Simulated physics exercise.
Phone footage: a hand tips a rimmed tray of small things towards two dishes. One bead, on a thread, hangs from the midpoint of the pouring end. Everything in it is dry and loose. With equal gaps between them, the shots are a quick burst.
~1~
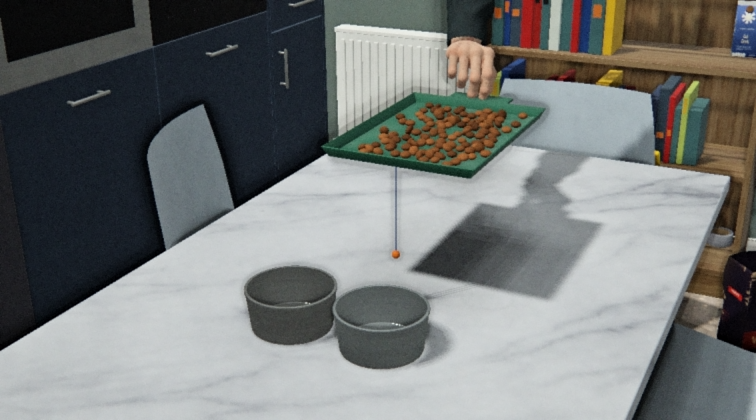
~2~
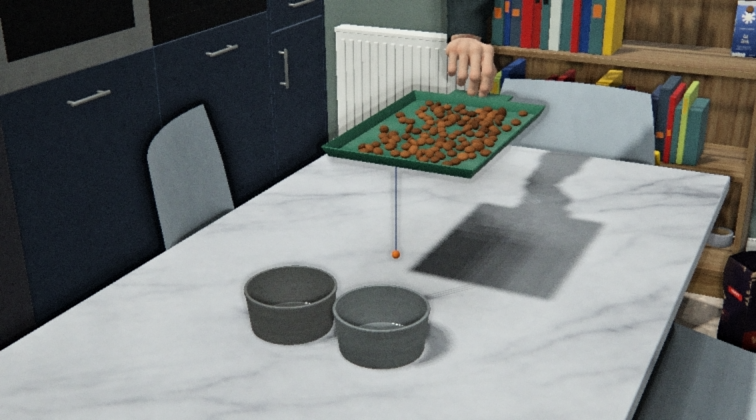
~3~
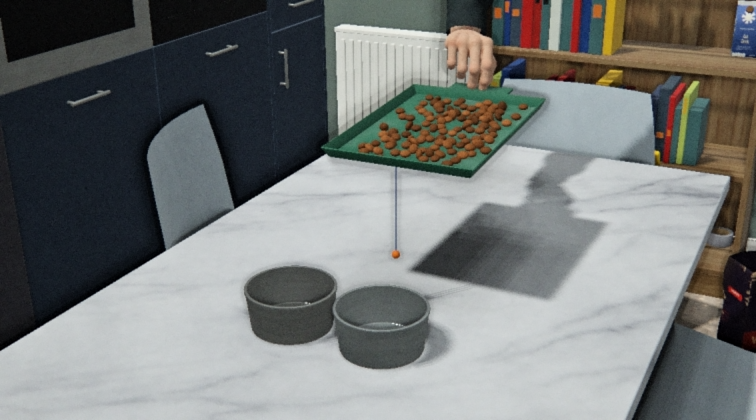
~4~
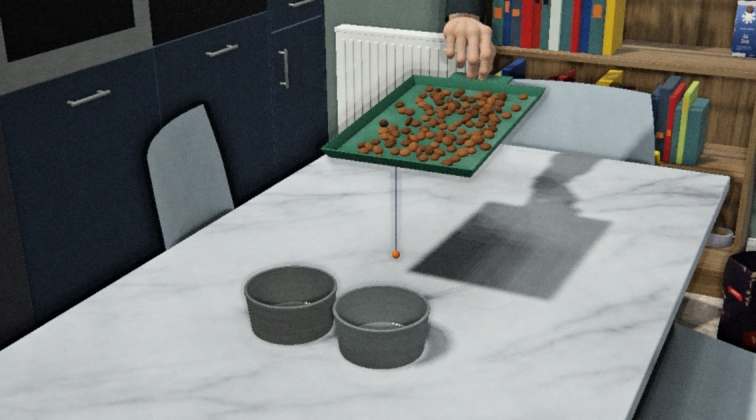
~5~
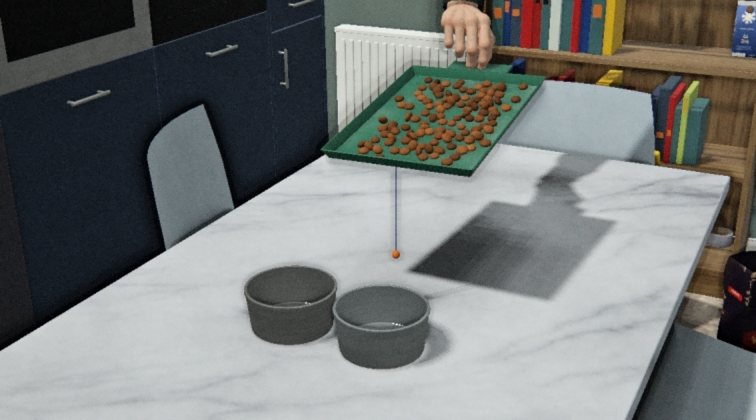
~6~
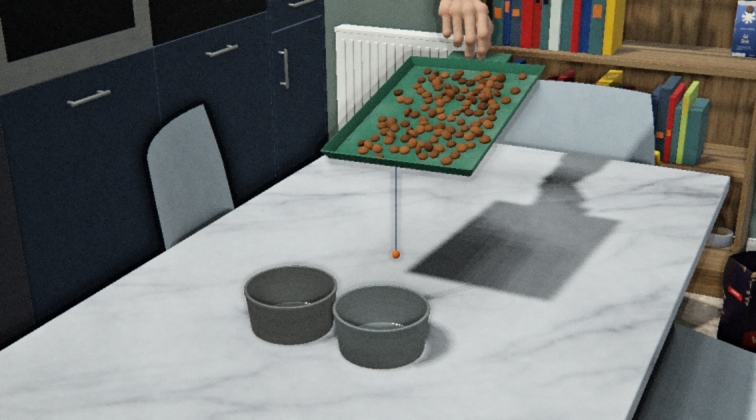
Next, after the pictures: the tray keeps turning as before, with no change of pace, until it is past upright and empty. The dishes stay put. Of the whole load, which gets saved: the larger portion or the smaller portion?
The load will mostly be spilled.
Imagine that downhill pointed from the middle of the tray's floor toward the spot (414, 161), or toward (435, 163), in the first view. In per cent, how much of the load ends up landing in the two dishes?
Shares: About 10 in a hundred, then about 10 in a hundred.
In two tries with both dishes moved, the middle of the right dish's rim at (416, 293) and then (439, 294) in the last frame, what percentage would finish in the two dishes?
I'd expect some 90 percent, and then some 80 percent.
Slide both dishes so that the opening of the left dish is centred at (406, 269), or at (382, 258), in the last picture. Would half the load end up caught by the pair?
In order, they'd catch a minor share, and next a minor share.
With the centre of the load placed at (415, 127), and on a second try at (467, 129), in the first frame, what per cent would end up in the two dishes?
Near 10 % and 30 %.
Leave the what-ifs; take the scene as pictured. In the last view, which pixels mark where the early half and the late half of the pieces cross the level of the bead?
It passes near (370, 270) first and then near (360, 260).
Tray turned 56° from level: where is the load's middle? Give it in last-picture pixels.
In the last view the centre sits at roughly (387, 154).
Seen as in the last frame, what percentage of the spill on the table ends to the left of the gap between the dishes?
Roughly 30 percent.
Shortly afterwards, tray tipped steeply; the bulk on the tray; near a quarter in the air.
Next, tray tipped right over; only a few on the tray; a little in the right dish; a little in the left dish; near two thirds outside both; near a quarter in the air.
Some moments later, tray tipped past a quarter turn; a little in the right dish; a little in the left dish; the bulk outside both.
In the end, tray tipped past a quarter turn; a little in the right dish; a little in the left dish; the bulk outside both.
